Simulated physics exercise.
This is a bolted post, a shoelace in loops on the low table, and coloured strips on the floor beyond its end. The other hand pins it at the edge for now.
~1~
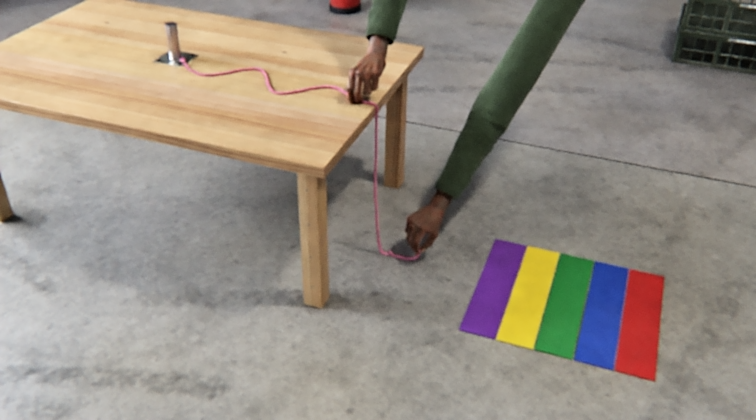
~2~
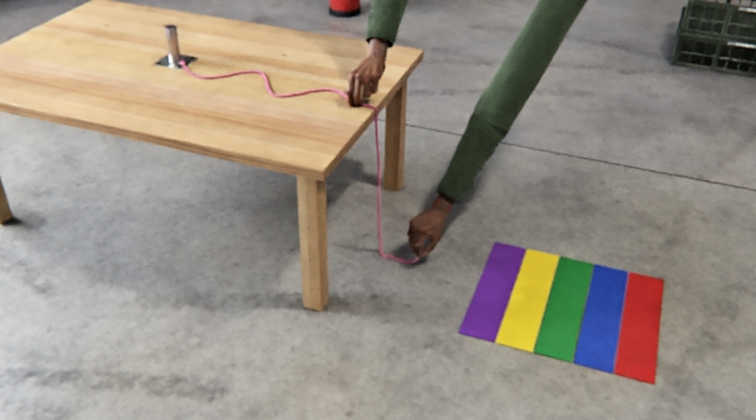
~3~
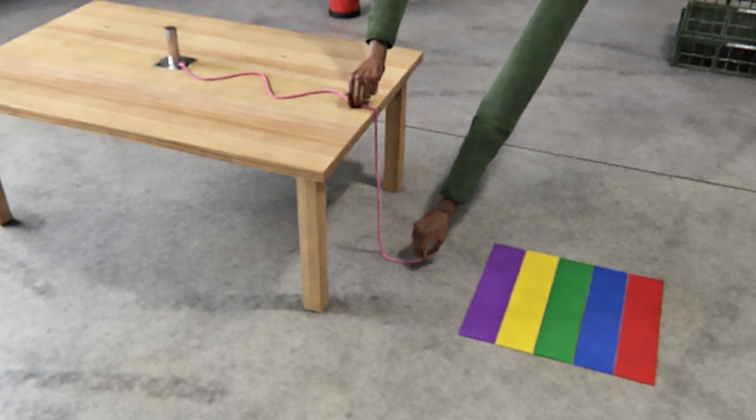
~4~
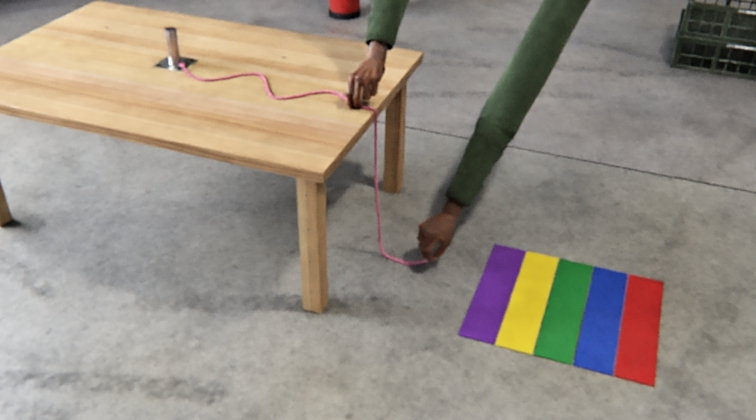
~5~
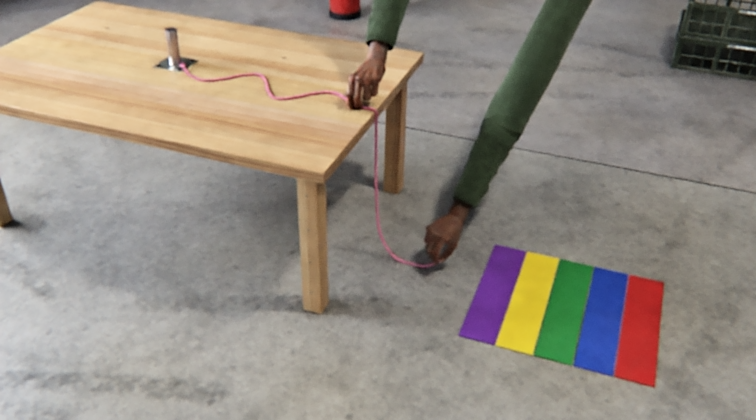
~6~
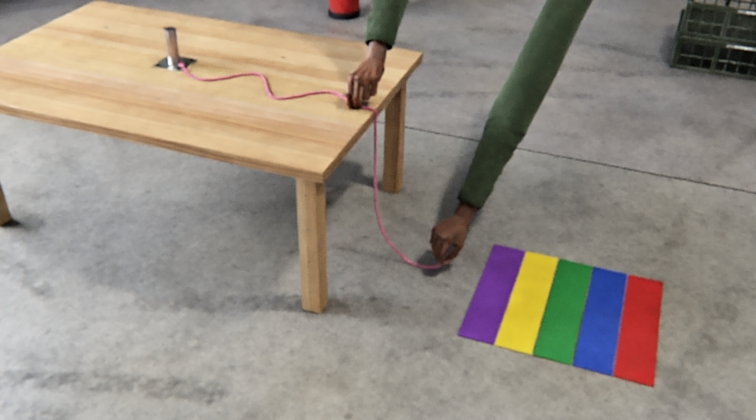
Beside a low wooden table, a hand slowly draws a pink shoelace's end rightward.
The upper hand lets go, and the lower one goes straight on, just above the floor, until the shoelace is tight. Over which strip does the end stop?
Over blue.
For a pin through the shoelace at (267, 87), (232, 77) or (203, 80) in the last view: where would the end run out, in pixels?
The places are (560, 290), (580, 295) and (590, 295).
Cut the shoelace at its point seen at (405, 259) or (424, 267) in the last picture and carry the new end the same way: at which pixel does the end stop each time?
In that order: (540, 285) and (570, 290).
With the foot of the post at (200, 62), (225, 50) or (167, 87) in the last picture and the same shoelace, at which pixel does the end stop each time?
The places are (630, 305), (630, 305) and (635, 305).
Early on, end near (533, 283); over yellow.
Midway, end near (577, 293); over green.
At the end of the slack, end near (604, 300); over blue. The end stops over the blue strip.
